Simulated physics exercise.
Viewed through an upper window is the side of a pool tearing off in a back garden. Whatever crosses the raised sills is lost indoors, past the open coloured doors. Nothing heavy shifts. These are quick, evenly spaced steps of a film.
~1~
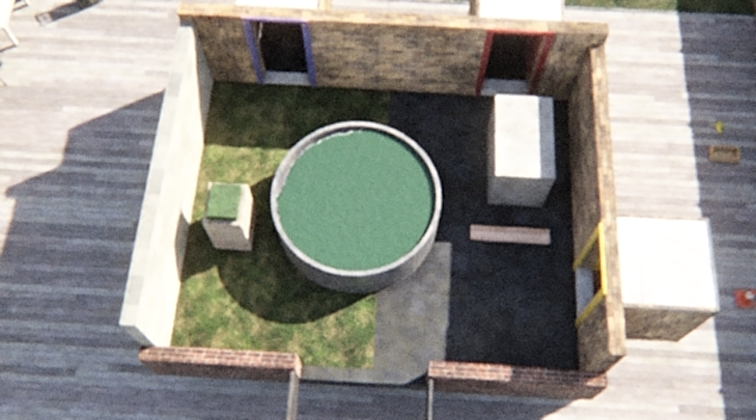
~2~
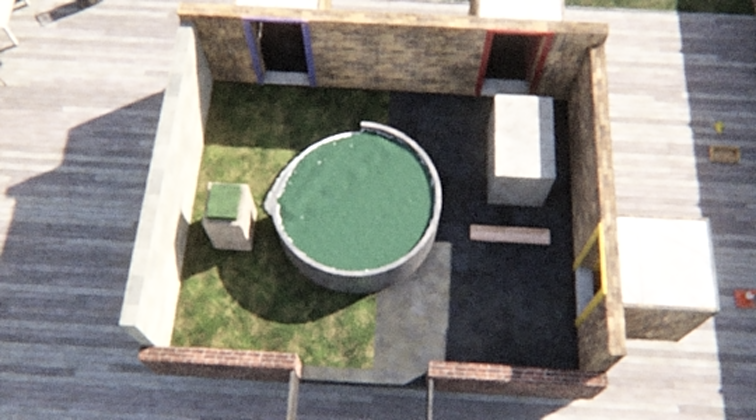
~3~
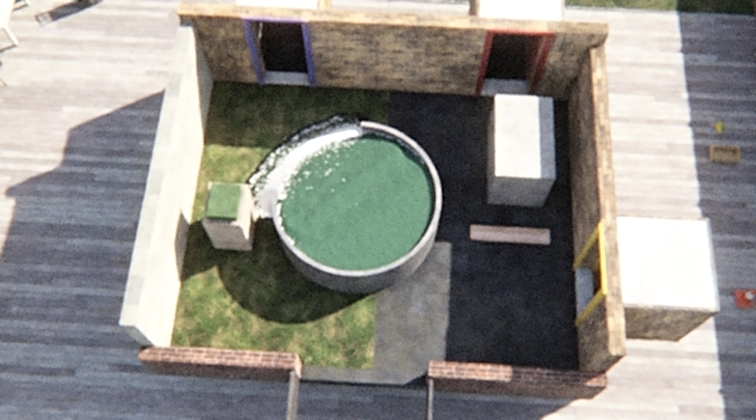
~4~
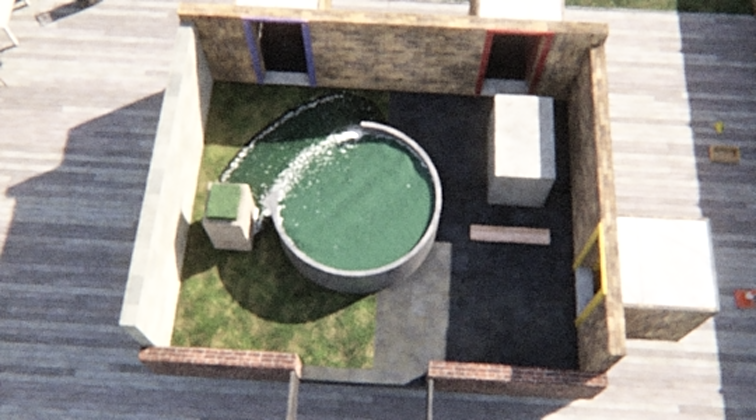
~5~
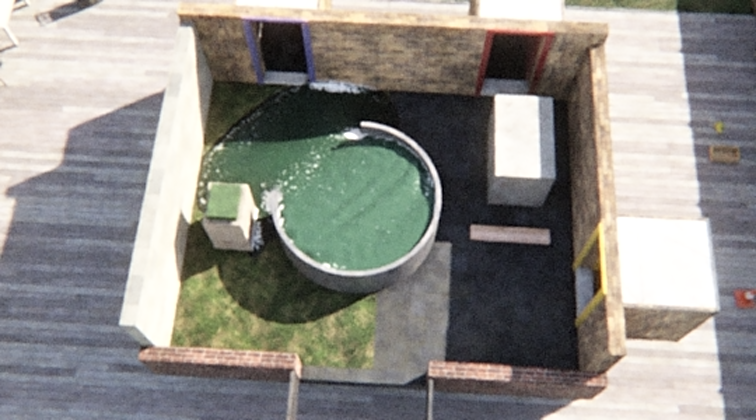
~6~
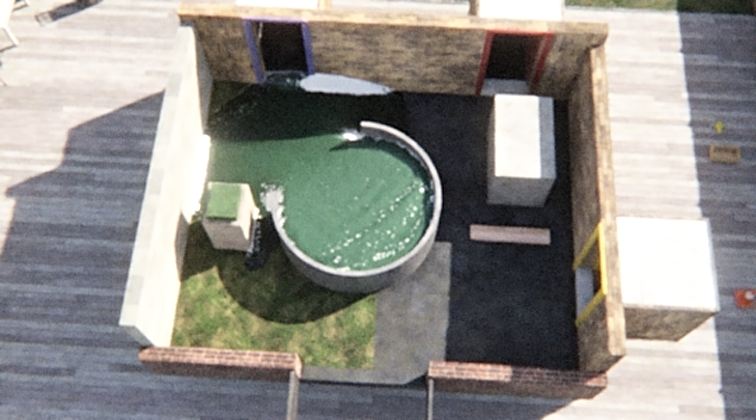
Green water bursting through a gap in the round tank's upper-left side, spreading over the grass to the walled garden's back wall.
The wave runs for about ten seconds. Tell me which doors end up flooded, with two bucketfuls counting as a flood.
Here is how it goes: The blue door ends up flooded; the yellow door escapes flooding; the red door escapes flooding.
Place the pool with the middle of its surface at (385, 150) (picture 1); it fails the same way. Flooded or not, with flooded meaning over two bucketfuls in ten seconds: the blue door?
The blue door exceeds the threshold.
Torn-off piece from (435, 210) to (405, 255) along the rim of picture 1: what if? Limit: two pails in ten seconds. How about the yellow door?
I reckon yellow overshoots.
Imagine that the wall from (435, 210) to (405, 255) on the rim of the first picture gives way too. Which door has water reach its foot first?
I'd say the yellow door.
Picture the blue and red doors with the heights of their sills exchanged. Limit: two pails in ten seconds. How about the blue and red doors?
Blue door: Tops the threshold; red door: Tops the threshold.
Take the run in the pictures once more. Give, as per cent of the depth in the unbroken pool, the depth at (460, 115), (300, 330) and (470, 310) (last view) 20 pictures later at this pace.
6, 0, 0 %.
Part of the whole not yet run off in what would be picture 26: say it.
About 86 per cent.
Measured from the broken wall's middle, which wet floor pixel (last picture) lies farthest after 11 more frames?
I'd point to (529, 99).
A moment on, water covers 30 % of the floor; the blue door far over two buckets in, the yellow door not reached, the red door not reached.
Next, water covers 45 % of the floor; the blue door far over two buckets in, the yellow door not reached, the red door wet at the sill, nothing in.
Then, water covers 55 % of the floor; the blue door far over two buckets in, the yellow door not reached, the red door wet at the sill, nothing in.
Later, water covers 90 % of the floor; the blue door far over two buckets in, the yellow door wet at the sill, nothing in, the red door wet at the sill, nothing in.
In the end, water covers 100 % of the floor; the blue door far over two buckets in, the yellow door wet at the sill, nothing in, the red door wet at the sill, nothing in.
